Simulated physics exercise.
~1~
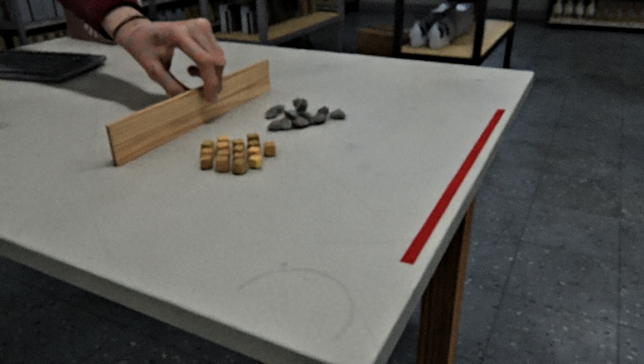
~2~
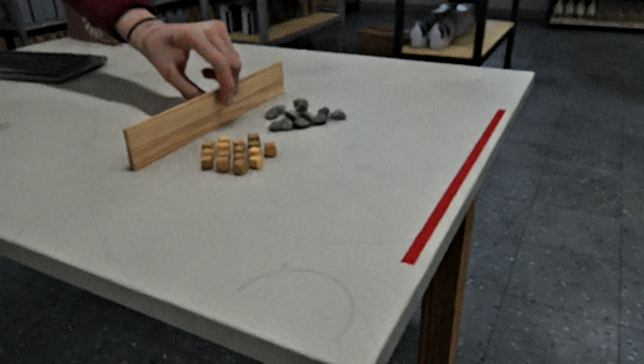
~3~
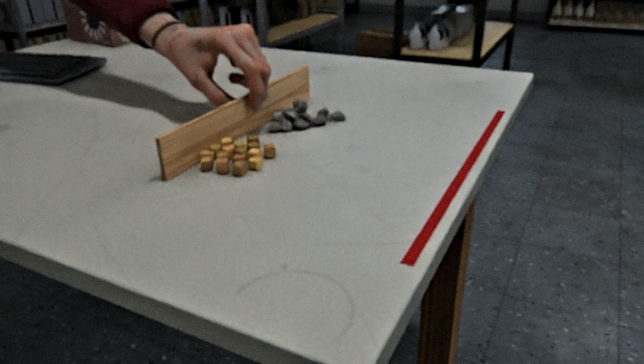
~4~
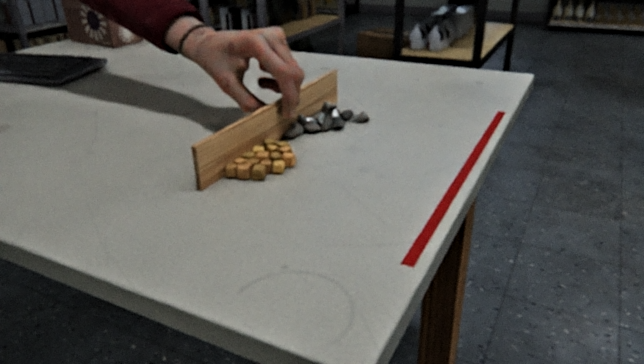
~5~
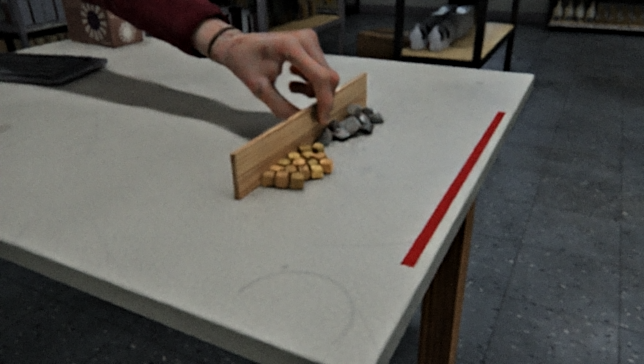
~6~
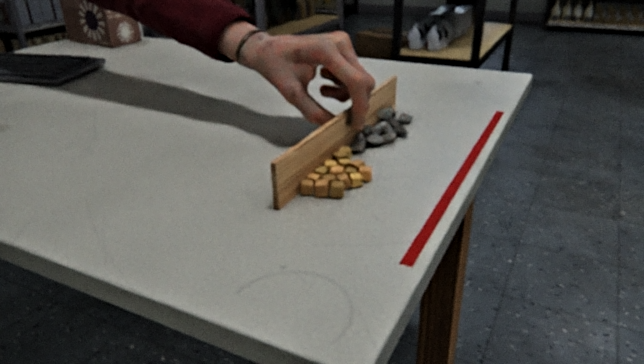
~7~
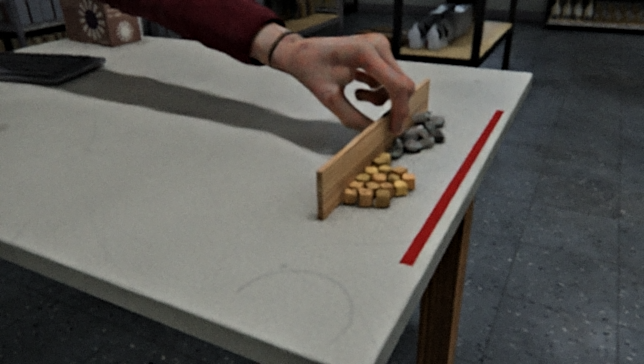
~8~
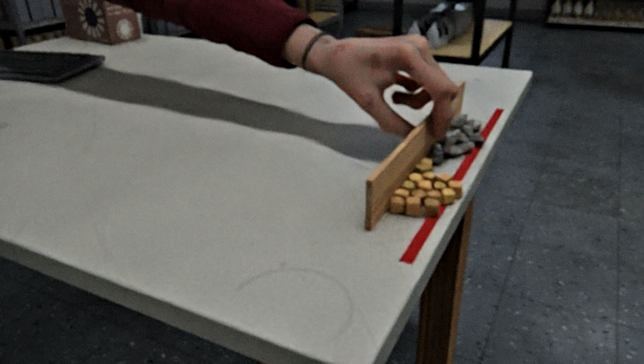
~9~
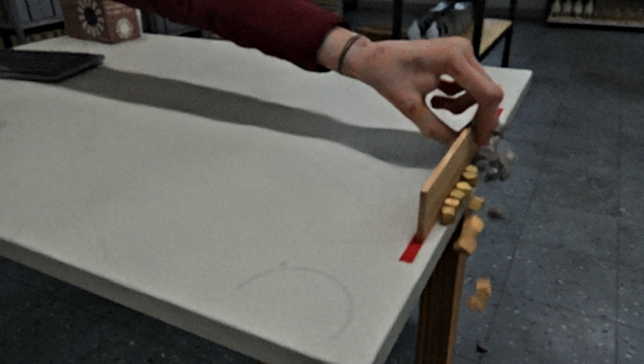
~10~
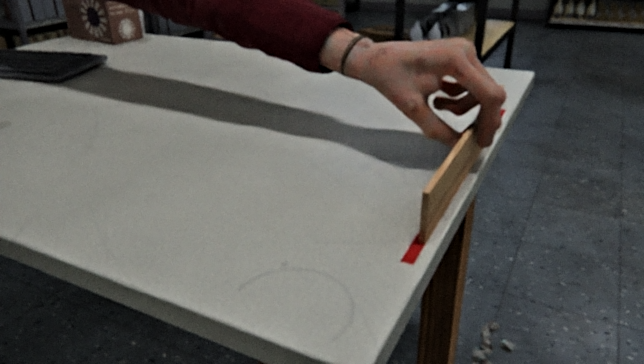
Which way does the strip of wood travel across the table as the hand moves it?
The strip of wood moves to the right, toward the red tape near the table's edge.
